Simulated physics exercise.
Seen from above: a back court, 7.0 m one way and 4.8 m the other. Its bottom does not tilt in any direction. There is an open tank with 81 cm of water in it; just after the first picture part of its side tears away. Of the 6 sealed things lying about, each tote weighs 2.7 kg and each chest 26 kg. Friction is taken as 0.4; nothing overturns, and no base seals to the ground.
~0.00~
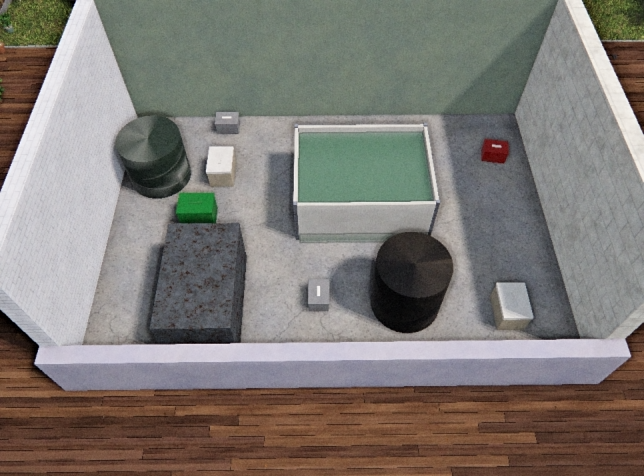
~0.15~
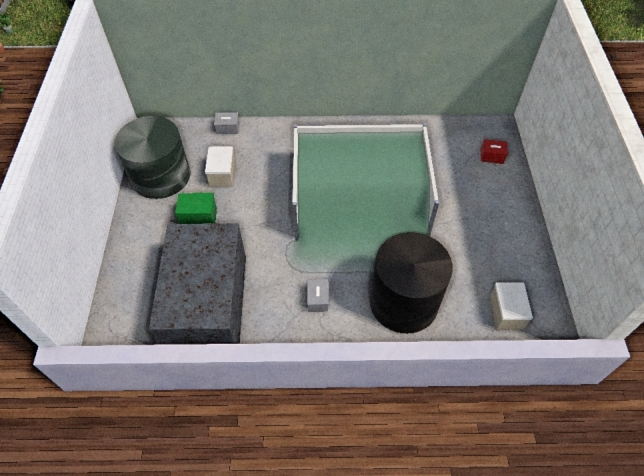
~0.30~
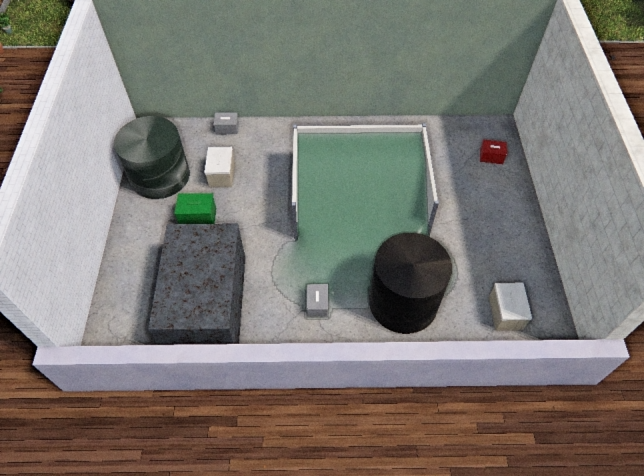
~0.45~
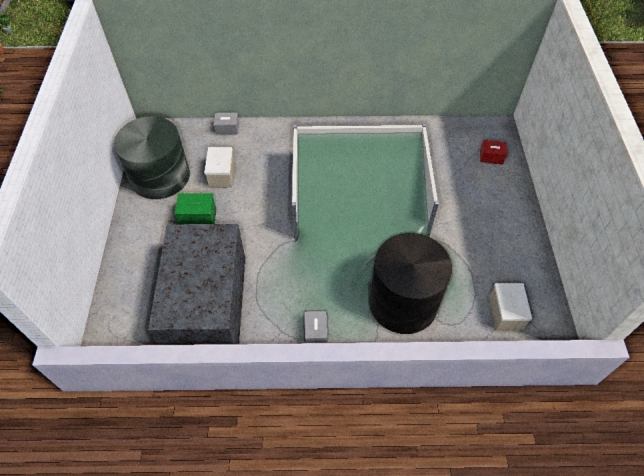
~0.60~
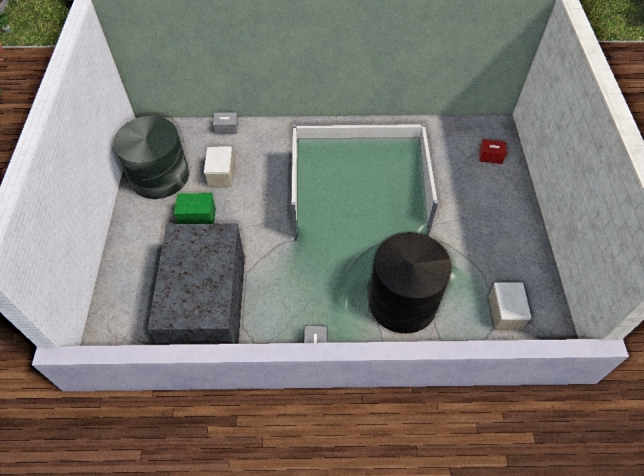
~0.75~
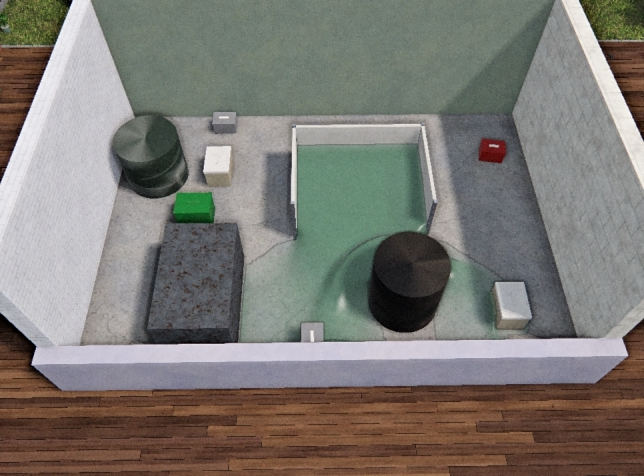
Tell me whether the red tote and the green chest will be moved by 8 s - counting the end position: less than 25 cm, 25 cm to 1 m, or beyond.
My answer is that the red tote ends well clear of its start and the green chest stays roughly where it started.
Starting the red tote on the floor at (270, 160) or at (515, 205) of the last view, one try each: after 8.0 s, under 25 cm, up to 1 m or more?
Well, the first time it covers a big distance, and the second time it covers a big distance.
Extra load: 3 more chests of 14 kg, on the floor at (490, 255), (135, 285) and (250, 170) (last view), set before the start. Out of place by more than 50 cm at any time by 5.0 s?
Taking them in the order given: Exceeds it, falls short and exceeds it.
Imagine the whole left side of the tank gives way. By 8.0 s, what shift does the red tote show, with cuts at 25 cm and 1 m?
So the red tote winds up far off.
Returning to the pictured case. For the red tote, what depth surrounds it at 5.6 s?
I'd say around 11 cm.
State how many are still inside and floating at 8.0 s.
I get 3.
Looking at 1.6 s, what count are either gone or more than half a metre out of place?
Result: 2.
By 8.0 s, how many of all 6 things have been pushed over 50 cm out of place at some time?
I make it 4.
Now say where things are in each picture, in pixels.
In the first picture, the red tote at (497, 146), on the bottom; the green chest at (195, 203) rests on the ground; water covers 3.0 m2; 0 of 6 have shifted.
In the second picture, the red tote at (496, 147) rests on the ground; the green chest at (194, 203), on the bottom; 4.3 m2 under water; 0 of 6 have shifted.
In the third picture, the red tote at (495, 147), on the bottom; the green chest at (194, 203), on the bottom; 5.4 m2 under water; 1 of 6 have shifted.
In the fourth picture, the red tote at (495, 147), on the bottom; the green chest at (194, 204), on the bottom; 6.8 m2 under water; 1 of 6 have shifted.
In the fifth picture, the red tote at (494, 147), on the bottom; the green chest at (193, 203) rests on the ground; 8.2 m2 under water; 1 of 6 have shifted.
In the sixth picture, the red tote at (494, 146) rests on the ground; the green chest at (193, 203), on the bottom; 8.9 m2 under water; 1 of 6 have shifted.
After 1.6 s the red tote is near (494, 146), 0.0 m from its start, aground; the green chest is near (193, 203), 0.0 m from its start, aground; 2 afloat.
After 3.6 s the red tote is near (466, 121), 0.7 m from its start, aground; the green chest is near (193, 203), 0.0 m from its start, aground; 2 afloat.
After 5.6 s the red tote is near (358, 119), 2.4 m from its start, afloat; the green chest is near (193, 203), 0.0 m from its start, aground; 3 afloat.
After 8.0 s the red tote is near (334, 142), 2.7 m from its start, afloat; the green chest is near (193, 203), 0.0 m from its start, aground; 3 afloat.
